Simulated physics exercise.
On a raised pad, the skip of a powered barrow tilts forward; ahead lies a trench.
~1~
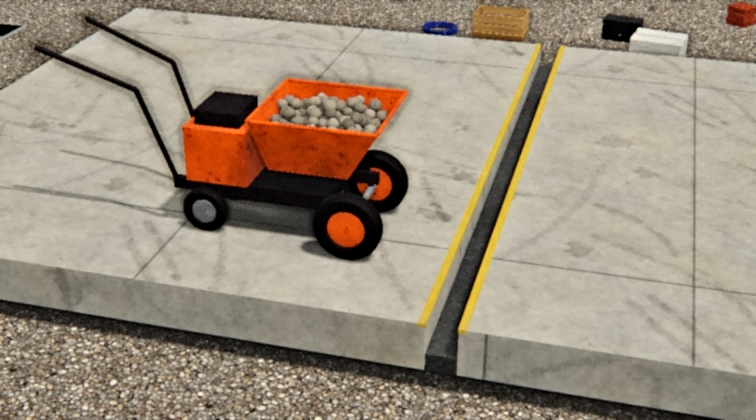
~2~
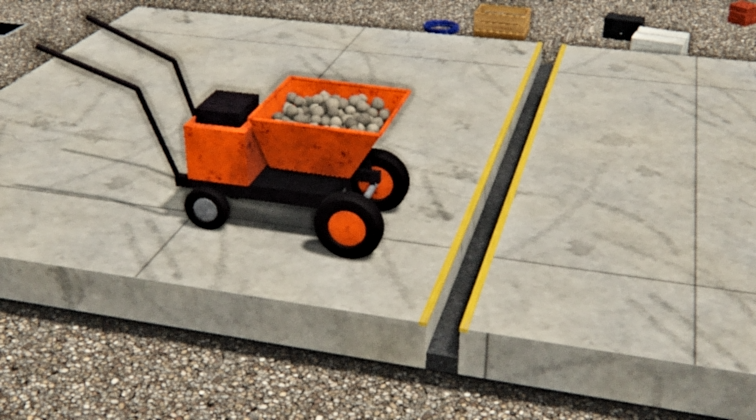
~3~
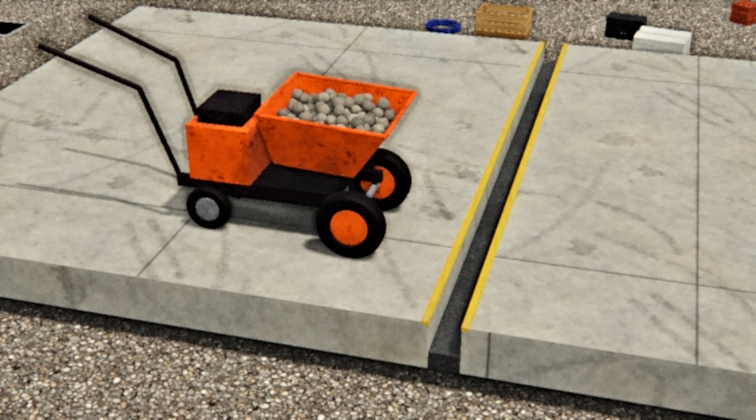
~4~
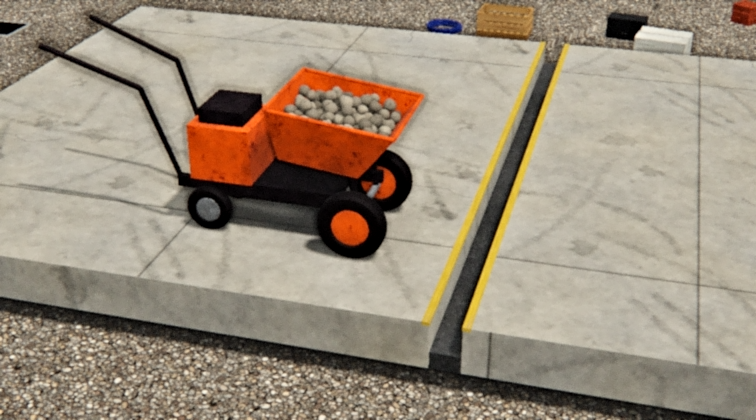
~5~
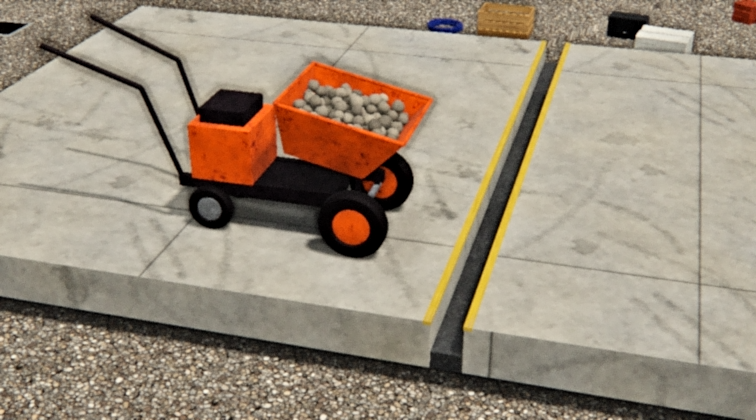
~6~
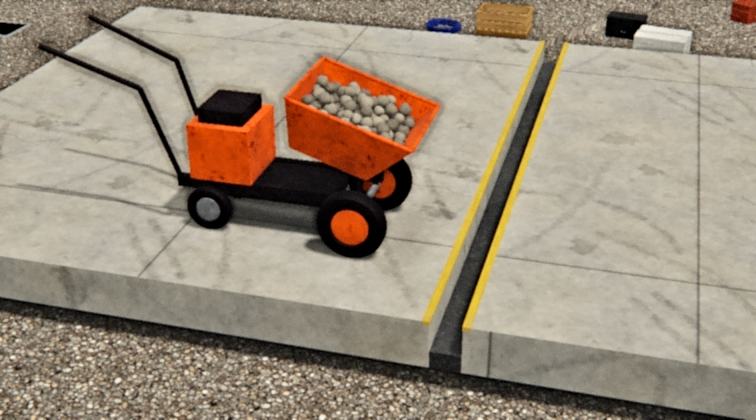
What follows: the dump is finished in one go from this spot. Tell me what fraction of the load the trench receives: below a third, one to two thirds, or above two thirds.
The trench receives one to two thirds.
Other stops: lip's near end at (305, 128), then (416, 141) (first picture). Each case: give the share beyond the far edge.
0 % and 90 %, in that order.
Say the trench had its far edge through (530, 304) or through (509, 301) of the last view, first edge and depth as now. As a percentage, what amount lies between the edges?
The first case gives around 100 percent, and the second around 90 percent.
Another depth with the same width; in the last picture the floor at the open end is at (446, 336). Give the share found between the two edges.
Estimated share: Approx. 30 %.
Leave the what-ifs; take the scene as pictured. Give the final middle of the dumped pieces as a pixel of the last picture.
Near pixel (490, 247).
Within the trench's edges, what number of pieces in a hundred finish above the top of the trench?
About 20 %.
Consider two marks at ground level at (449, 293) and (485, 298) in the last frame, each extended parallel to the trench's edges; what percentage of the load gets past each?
Estimate, first then second: 90 %, 50 %.
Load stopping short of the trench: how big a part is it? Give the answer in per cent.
I'd put it at around 0 percent.
Just after the last frame, skip tipped steeply; every one in the skip.
A moment on, skip tipped right over; roughly two thirds in the skip; about a tenth in or heaped over the trench; about a tenth beyond it; just a few falling.
Further on, skip tipped right over; about a tenth in the skip; roughly a third in or heaped over the trench; roughly half beyond it.
When it is over, skip tipped right over; just a few in the skip; roughly half in or heaped over the trench; roughly half beyond it.
